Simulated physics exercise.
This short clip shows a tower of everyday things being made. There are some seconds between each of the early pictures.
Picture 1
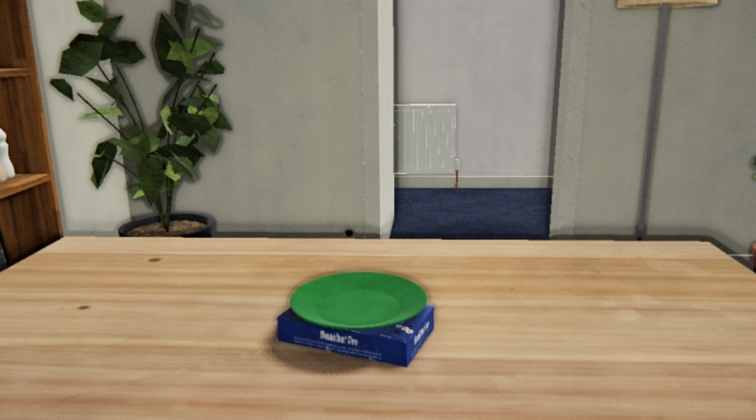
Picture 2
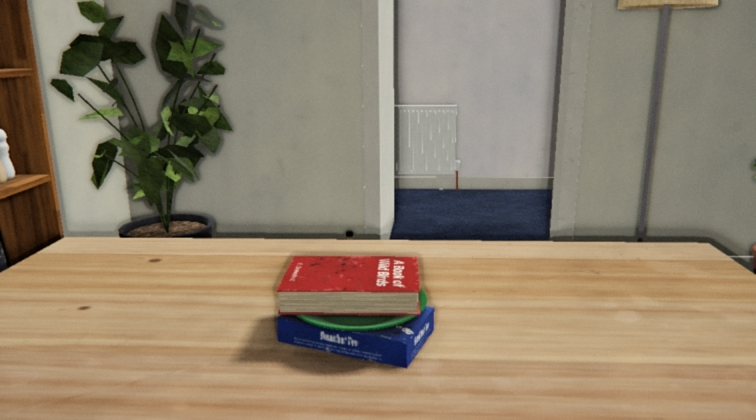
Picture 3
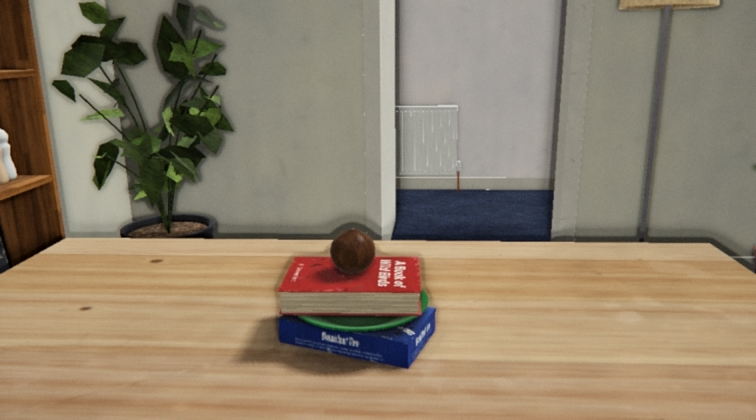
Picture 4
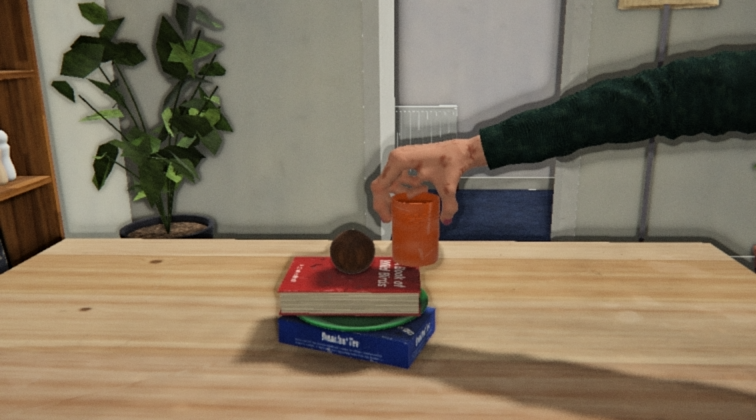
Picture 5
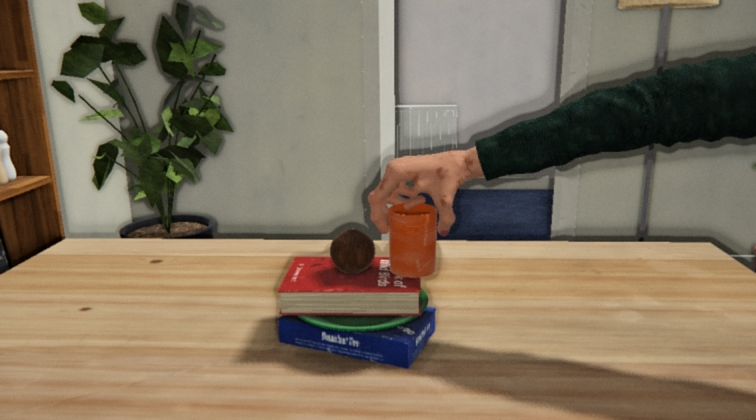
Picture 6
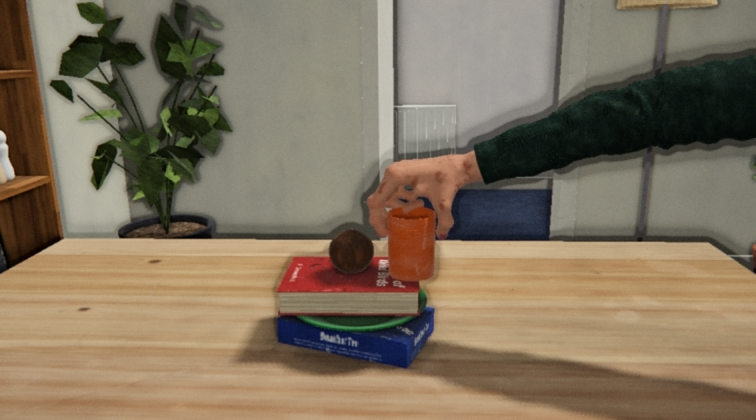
On a wooden table, a book and brown ball top a pile before a hand lowers an orange cup.
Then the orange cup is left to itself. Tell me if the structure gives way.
It does not give way.
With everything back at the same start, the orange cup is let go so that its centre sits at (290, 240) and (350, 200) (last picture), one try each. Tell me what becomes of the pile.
So, in case one it stays steady, and in case two it falls over.
Then, 0.20 s on from there, no change.
Then, 0.40 s on from there, orange cup resting near (411, 244).
In the end, all 5 unmoved. At the end, from the last picture's camera, orange cup near (411, 244). The pile stays up.
